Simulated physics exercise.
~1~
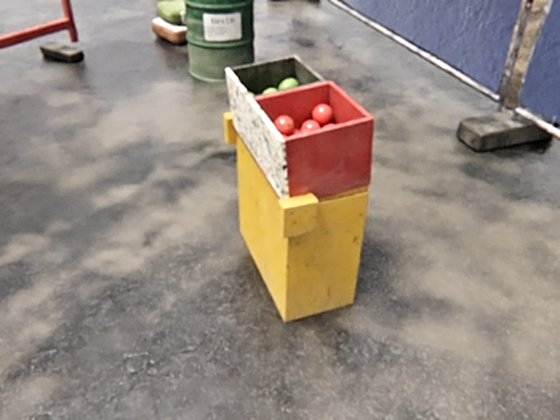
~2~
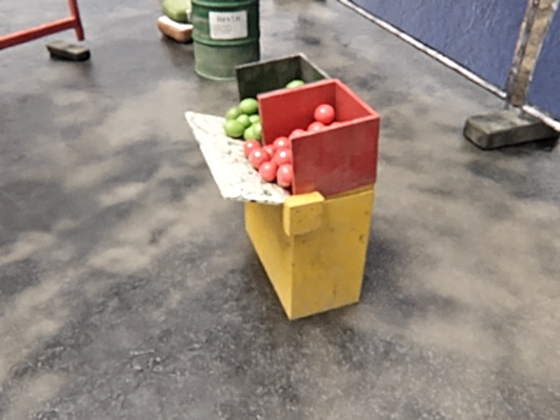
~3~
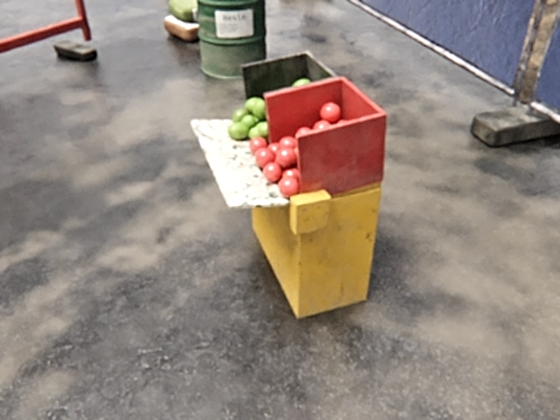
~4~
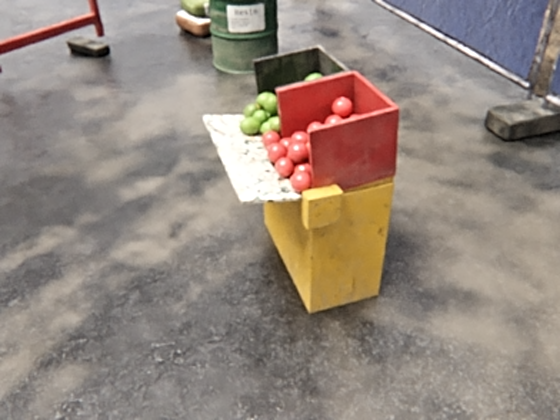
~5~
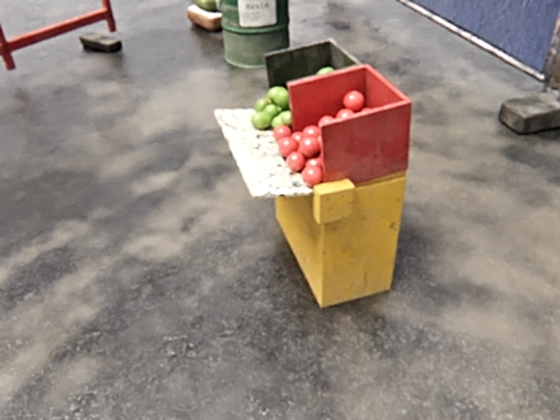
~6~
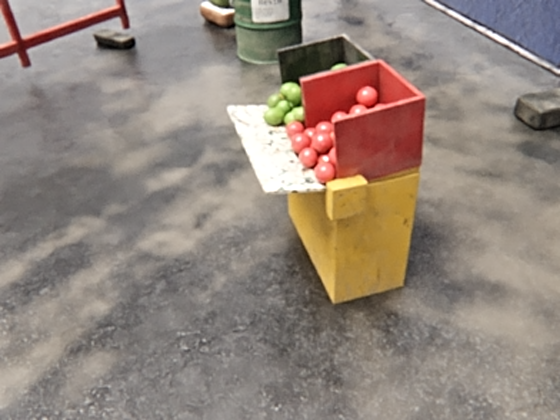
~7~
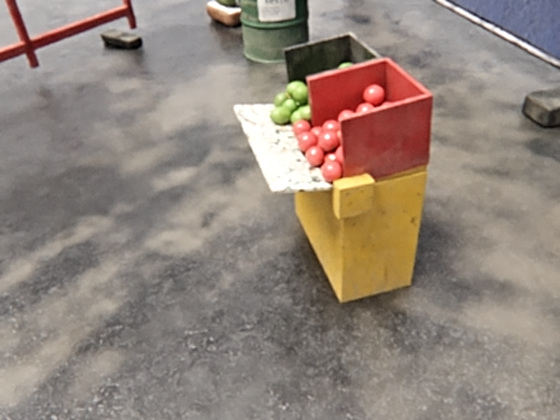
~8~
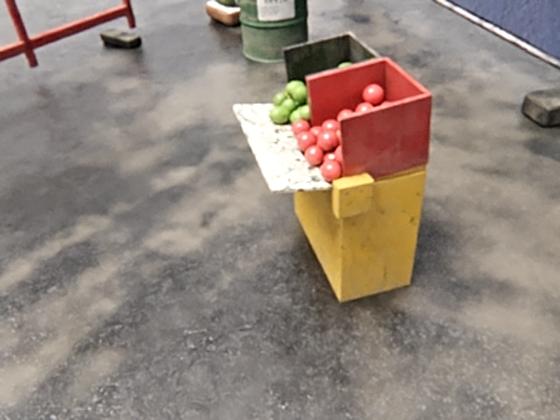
A speckled white flap on a yellow stand swung down to the left, letting red and green balls from the red and black bins roll forward onto it, where they settled in a heap and stayed, none dropping to the floor.
